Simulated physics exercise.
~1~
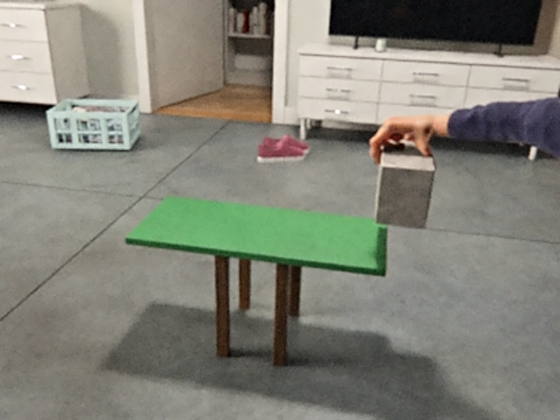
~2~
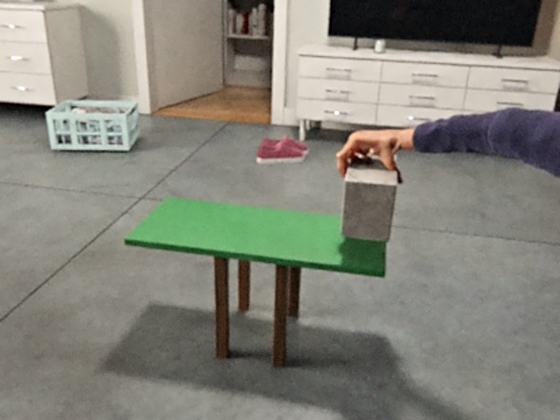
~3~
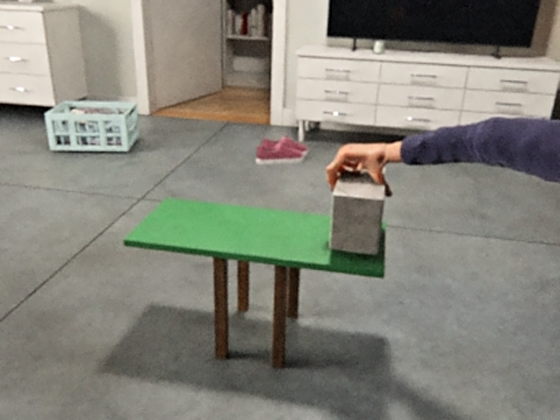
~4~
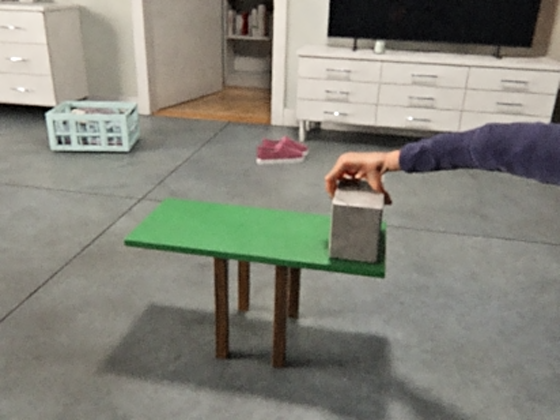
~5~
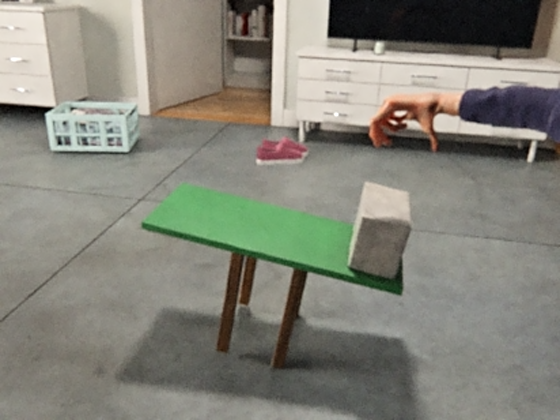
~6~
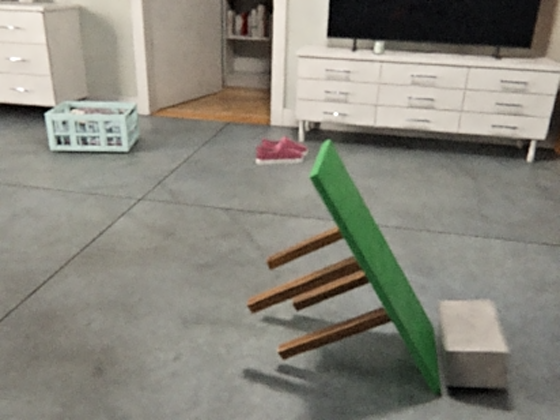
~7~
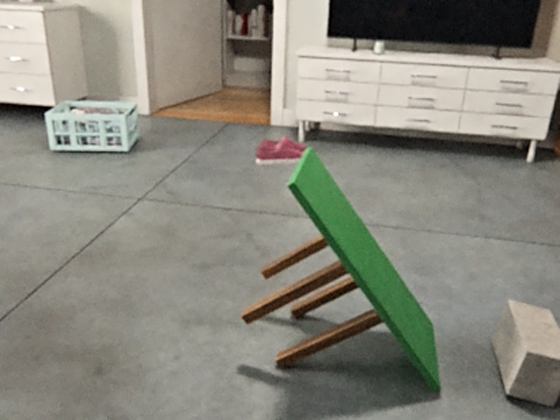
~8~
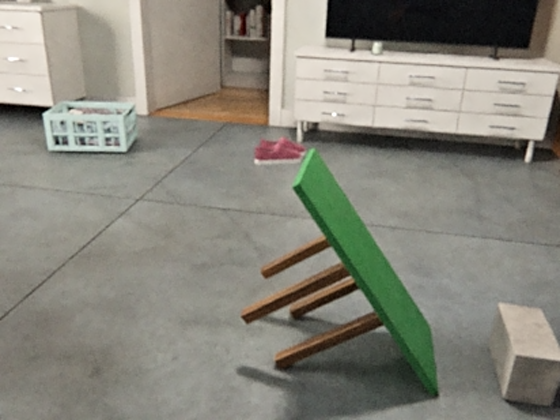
In a room with a gray floor, a small green table with brown legs stands before a white dresser, while a hand holds a gray block beyond its right end. The hand moves left and lowers the block onto the right end of the tabletop. Once the hand lets go and draws back, the table tips to the right with the block leaning on it. The block drops to the floor as the table goes over, then tumbles farther right. The table ends resting steeply tilted on its right edge, legs pointing left, with the block lying nearby.
